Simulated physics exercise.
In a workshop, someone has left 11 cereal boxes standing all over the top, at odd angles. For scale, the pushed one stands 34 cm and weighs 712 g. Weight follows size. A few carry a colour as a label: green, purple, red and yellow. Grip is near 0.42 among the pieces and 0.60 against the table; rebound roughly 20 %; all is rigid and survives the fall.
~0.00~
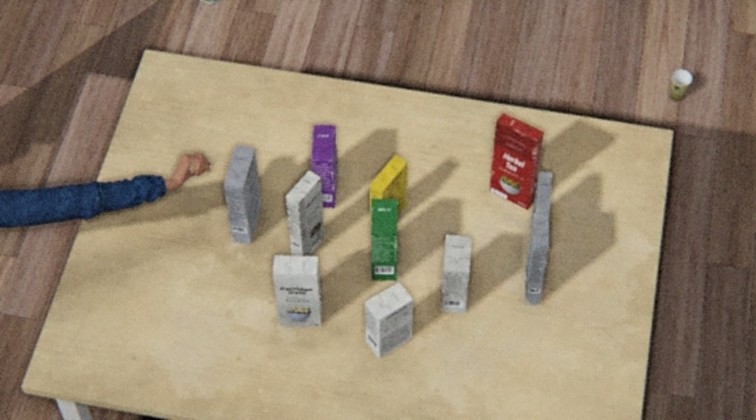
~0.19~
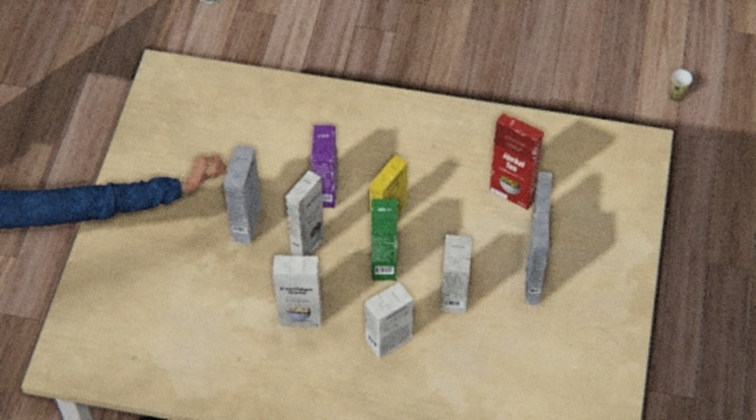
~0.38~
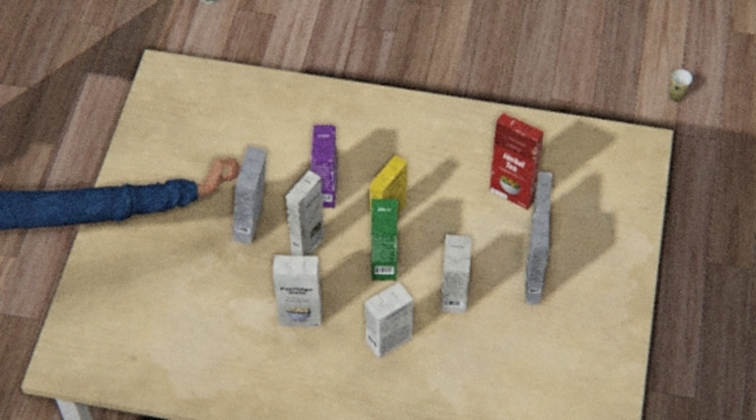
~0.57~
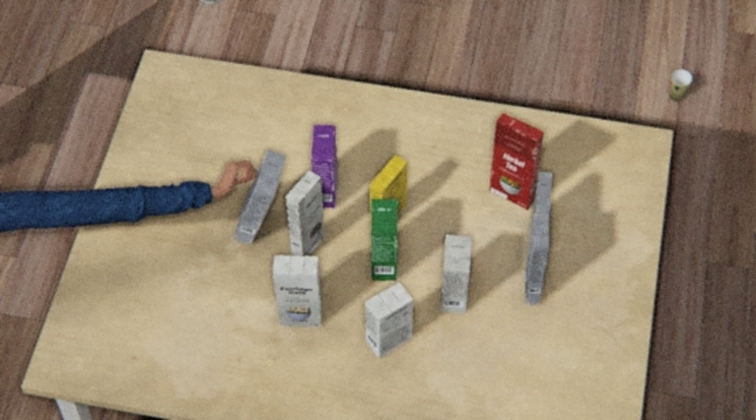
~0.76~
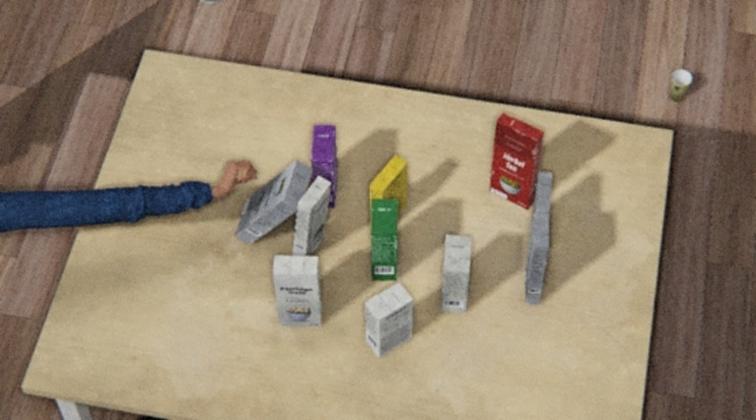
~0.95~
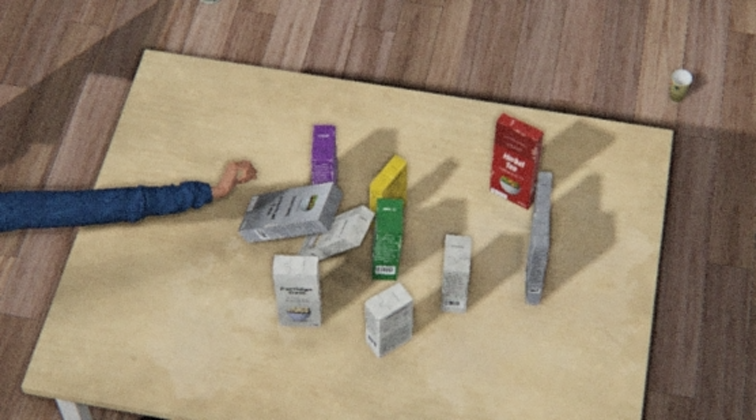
On a wooden table, a hand pushes a gray box, which topples against a white one.
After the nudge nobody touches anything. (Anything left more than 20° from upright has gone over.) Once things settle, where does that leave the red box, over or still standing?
It remains upright.
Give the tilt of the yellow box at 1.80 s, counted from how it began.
Roughly 0°.
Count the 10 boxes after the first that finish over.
The count is 4.
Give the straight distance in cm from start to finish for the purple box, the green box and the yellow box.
About: Purple 0, green 20, yellow 0.
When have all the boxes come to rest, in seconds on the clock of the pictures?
Near 2.0 s.
By 1.06 s, 1 of the 10 other boxes over; red box unmoved; green box tilted 17°.
By 1.22 s, 2 of the 10 other boxes over; red box unmoved; green box tilted 47°.
By 1.48 s, 3 of the 10 other boxes over; red box unmoved; green box lying flat.
By 1.80 s, 4 of the 10 other boxes over; red box unmoved; green box lying flat.
When it is over (2.2 s), 4 of the 10 other boxes over; red box unmoved; green box lying flat; yellow box unmoved. Six left standing. In pixels of the last frame, middles, red box near (516, 163), green box near (443, 253).
